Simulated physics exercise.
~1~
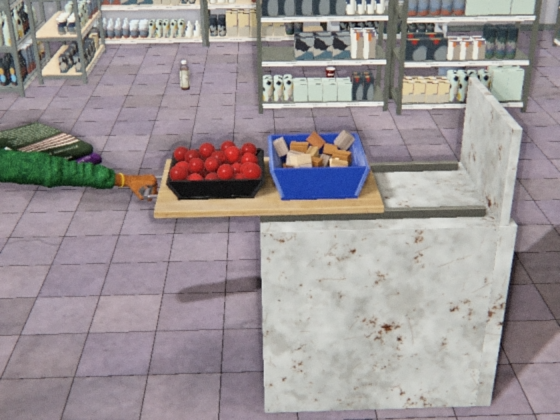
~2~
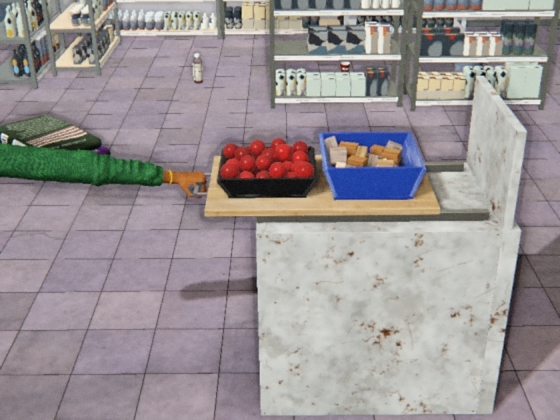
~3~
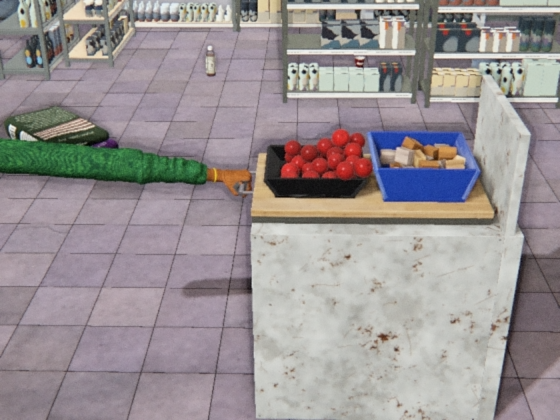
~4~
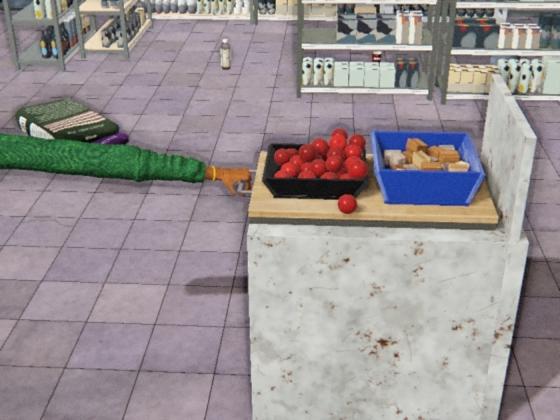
In a store aisle, a green-sleeved arm with an orange hand pushing totes of apples and blocks right, one apple dropping out.
